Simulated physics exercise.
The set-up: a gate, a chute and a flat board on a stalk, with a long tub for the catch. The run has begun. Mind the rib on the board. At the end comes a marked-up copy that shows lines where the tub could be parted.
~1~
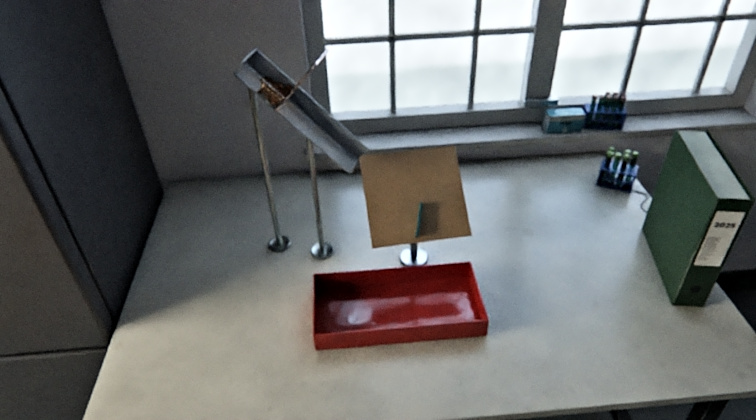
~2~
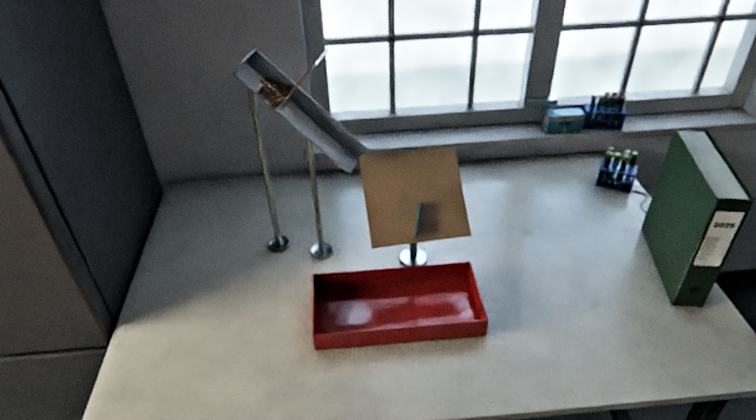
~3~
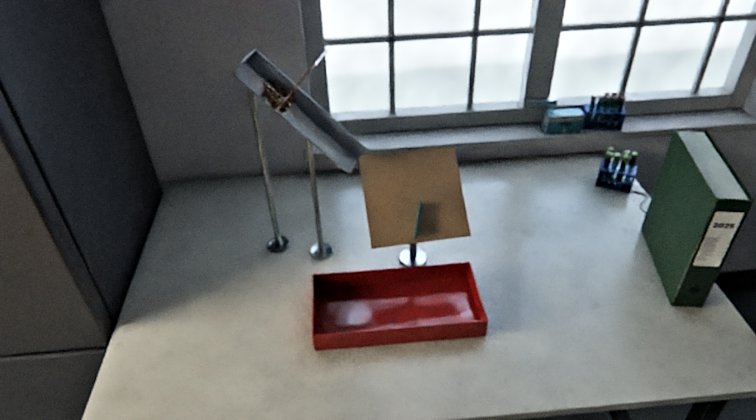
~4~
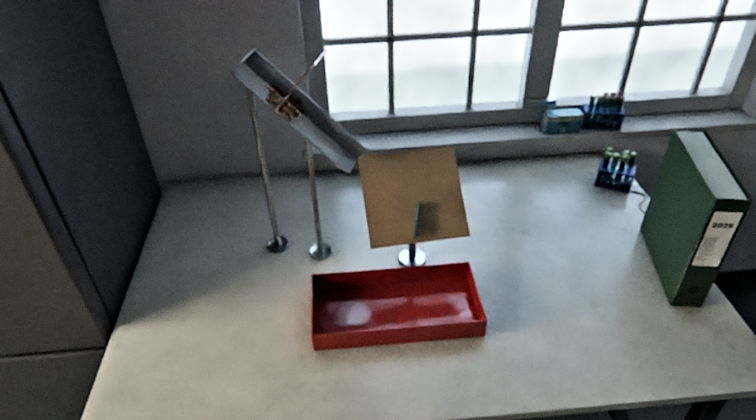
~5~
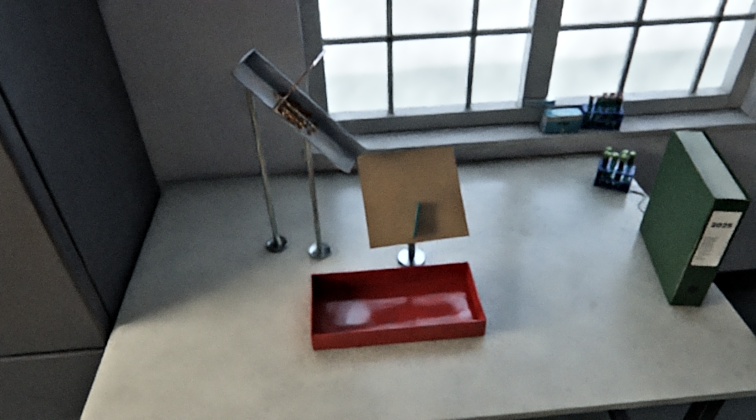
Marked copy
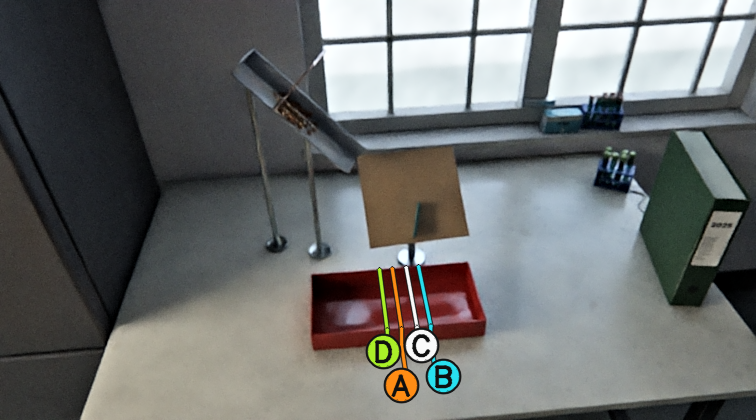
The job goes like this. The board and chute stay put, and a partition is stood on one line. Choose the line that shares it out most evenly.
C beats the others.
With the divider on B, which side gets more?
More lands on the left.
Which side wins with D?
Right.
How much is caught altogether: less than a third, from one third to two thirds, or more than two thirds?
It is more than two thirds.
On the marked copy, line A crosses the front rim at (401, 327); line B crosses the front rim at (430, 325); line C crosses the front rim at (416, 326); line D crosses the front rim at (387, 329).
With A, of what is caught, a small part on the left of the divider, most on the right.
With B, of what is caught, most on the left of the divider, a small part on the right.
With C, of what is caught, about half on the left of the divider, about half on the right.
With D, of what is caught, a stray few on the left of the divider, nearly all on the right.
